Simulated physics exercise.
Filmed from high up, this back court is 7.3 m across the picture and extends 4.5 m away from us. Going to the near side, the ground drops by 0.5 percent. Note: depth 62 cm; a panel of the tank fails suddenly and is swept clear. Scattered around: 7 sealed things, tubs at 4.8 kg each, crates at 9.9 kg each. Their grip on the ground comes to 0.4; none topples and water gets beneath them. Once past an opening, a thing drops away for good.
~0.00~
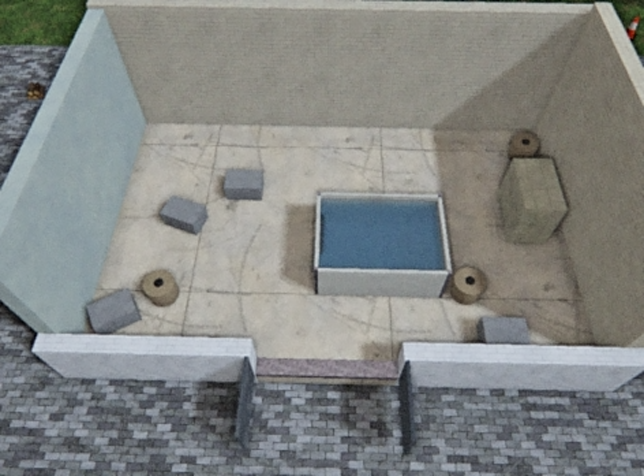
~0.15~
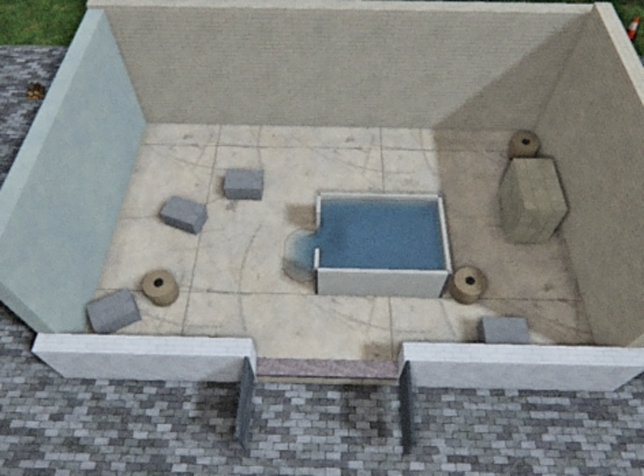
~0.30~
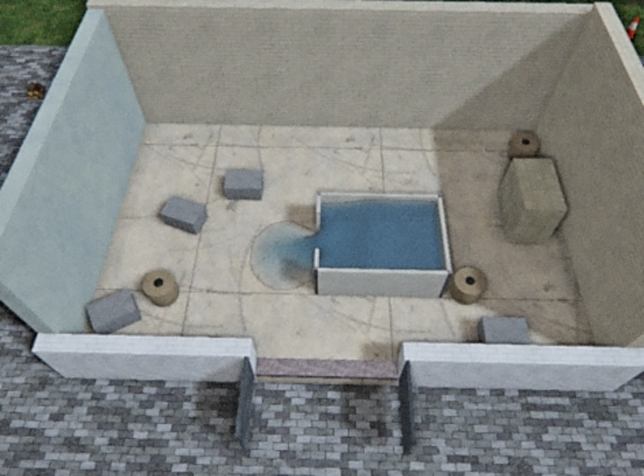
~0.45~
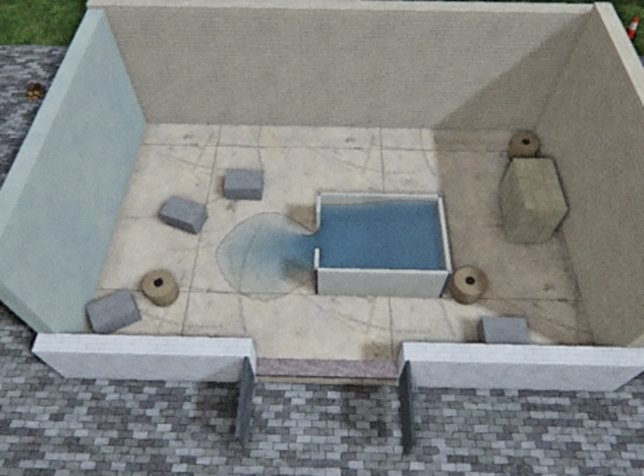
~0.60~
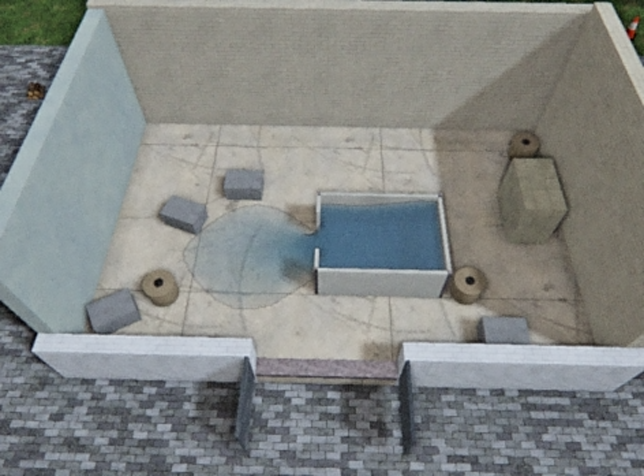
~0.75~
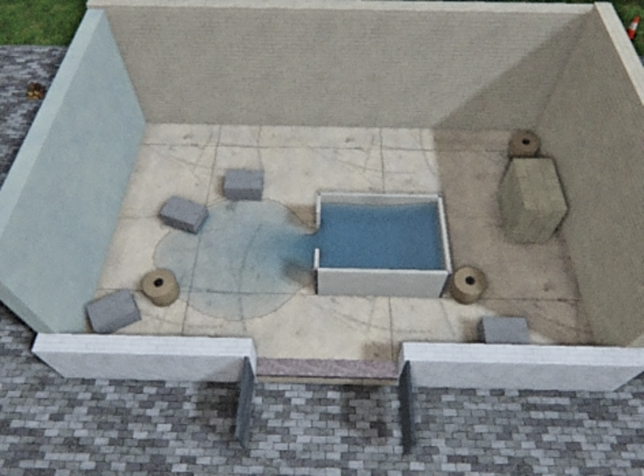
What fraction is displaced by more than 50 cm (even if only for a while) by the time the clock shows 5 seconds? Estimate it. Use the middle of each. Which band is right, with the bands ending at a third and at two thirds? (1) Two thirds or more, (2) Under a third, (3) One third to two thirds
3.
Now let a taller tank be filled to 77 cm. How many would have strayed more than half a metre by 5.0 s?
That would make 4 of them.
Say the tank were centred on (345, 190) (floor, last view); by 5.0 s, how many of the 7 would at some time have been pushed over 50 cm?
Then 4 of them would.
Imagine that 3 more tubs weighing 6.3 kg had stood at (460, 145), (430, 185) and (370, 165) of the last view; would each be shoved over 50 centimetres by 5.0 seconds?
Outcome: Stays within first, stays within next, stays within last.
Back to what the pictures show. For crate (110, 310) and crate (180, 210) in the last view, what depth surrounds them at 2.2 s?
Some 17 cm at the first, some 12 cm at the second.
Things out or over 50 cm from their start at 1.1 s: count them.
That would be 0.
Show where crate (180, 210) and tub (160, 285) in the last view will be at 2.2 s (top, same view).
They end up about (135, 183) and (113, 278) in the last view.
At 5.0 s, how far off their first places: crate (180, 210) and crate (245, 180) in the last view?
The first ends 200 centimetres from its start and the second 80 centimetres.
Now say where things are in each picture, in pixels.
In the first frame, a crate at (182, 209), on the bottom; a tub at (470, 281), on the bottom; water covers 2.4 m2; 0 of 7 have shifted.
In the second frame, a crate at (182, 209) rests on the ground; a tub at (470, 281), on the bottom; water covers 2.8 m2; 0 of 7 have shifted.
In the third frame, a crate at (182, 209) rests on the ground; a tub at (470, 281), on the bottom; water covers 3.4 m2; 0 of 7 have shifted.
In the fourth frame, a crate at (182, 209) rests on the ground; a tub at (470, 281), on the bottom; water covers 4.2 m2; 0 of 7 have shifted.
In the fifth frame, a crate at (182, 209) rests on the ground; a tub at (470, 281), on the bottom; 5.2 m2 under water; 0 of 7 have shifted.
In the sixth frame, a crate at (182, 209) rests on the ground; a tub at (470, 281), on the bottom; water covers 6.4 m2; 0 of 7 have shifted.
After 1.1 s 0 of 7 are over 50 cm from their spots; 0 afloat.
After 2.2 s 3 of 7 are over 50 cm from their spots; 3 afloat.
After 3.5 s 4 of 7 are over 50 cm from their spots; 3 afloat.
After 5.0 s 4 of 7 are over 50 cm from their spots, and 4 have been at some point; 3 afloat.
